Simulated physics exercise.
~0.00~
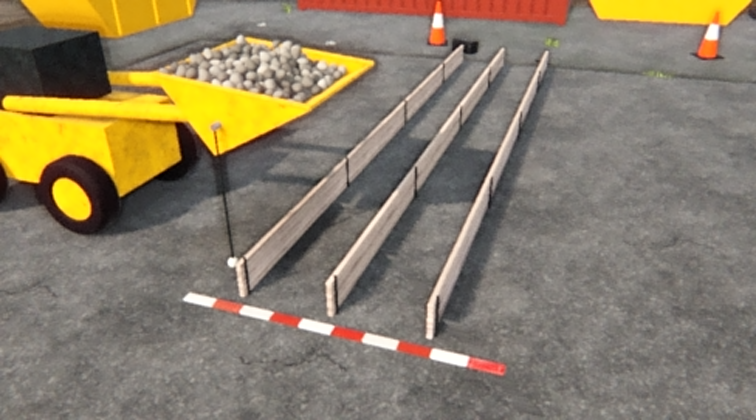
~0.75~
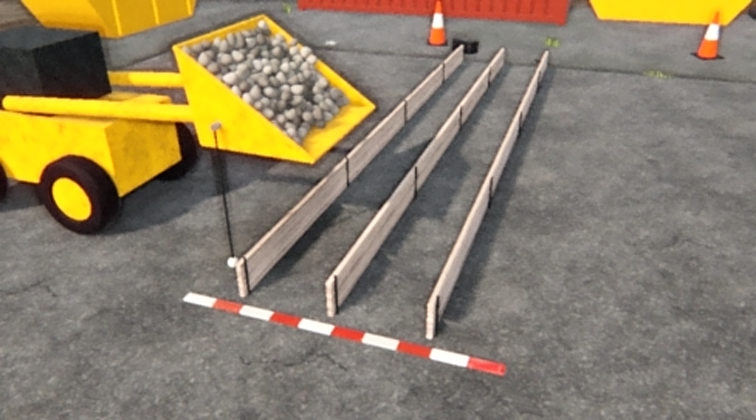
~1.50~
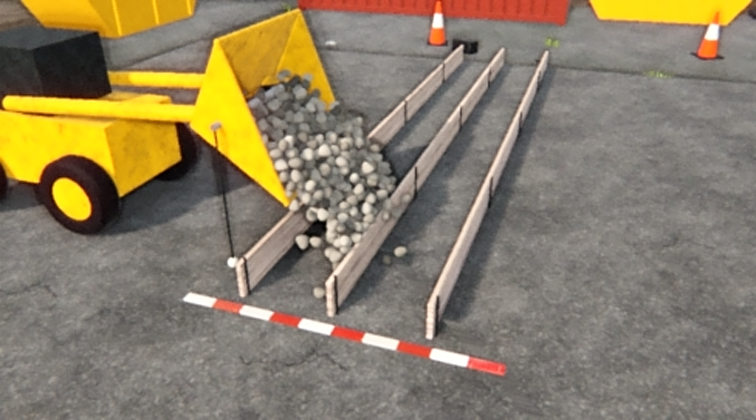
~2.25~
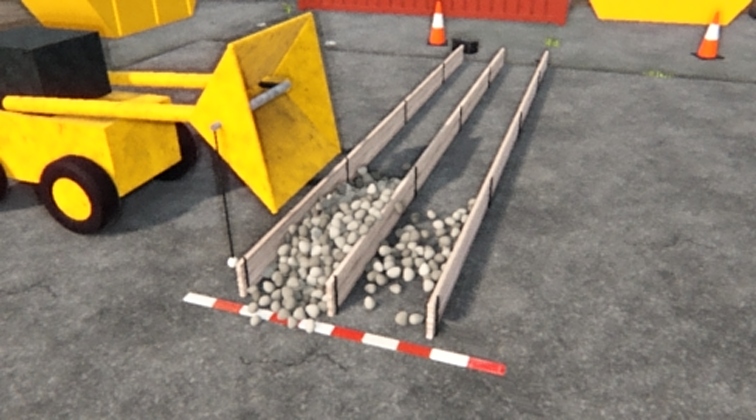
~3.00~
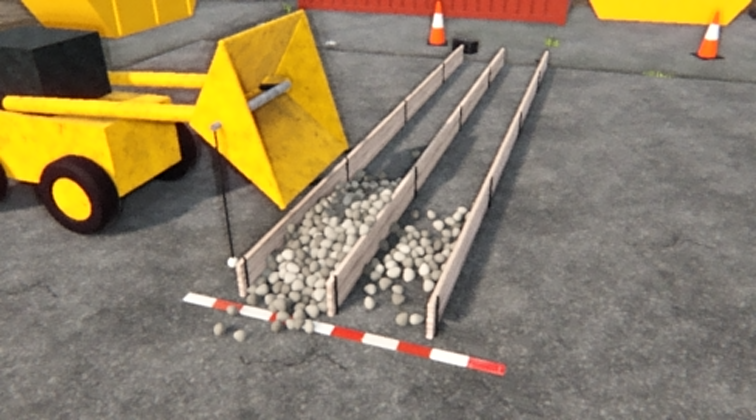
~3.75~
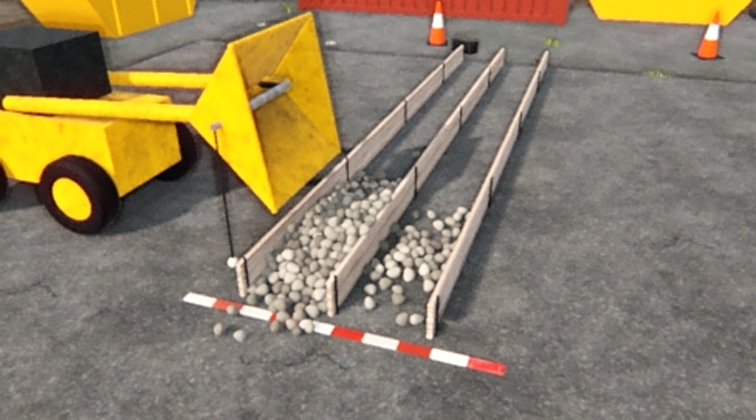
A yellow loader with a bucket full of rounded grey stones stands at the left of a dark paved yard, seen from above at an angle. Three pale boards form two long bays beside it, with a red and white striped rod across their near ends and orange cones behind. The bucket tips forward to the right, and the stones pour over the nearest board. Most settle in the left bay, while a smaller share crosses the middle board into the right one. The emptied bucket jerks back slightly and forward again, ending steeply tipped, with a few stones strewn around the striped rod.
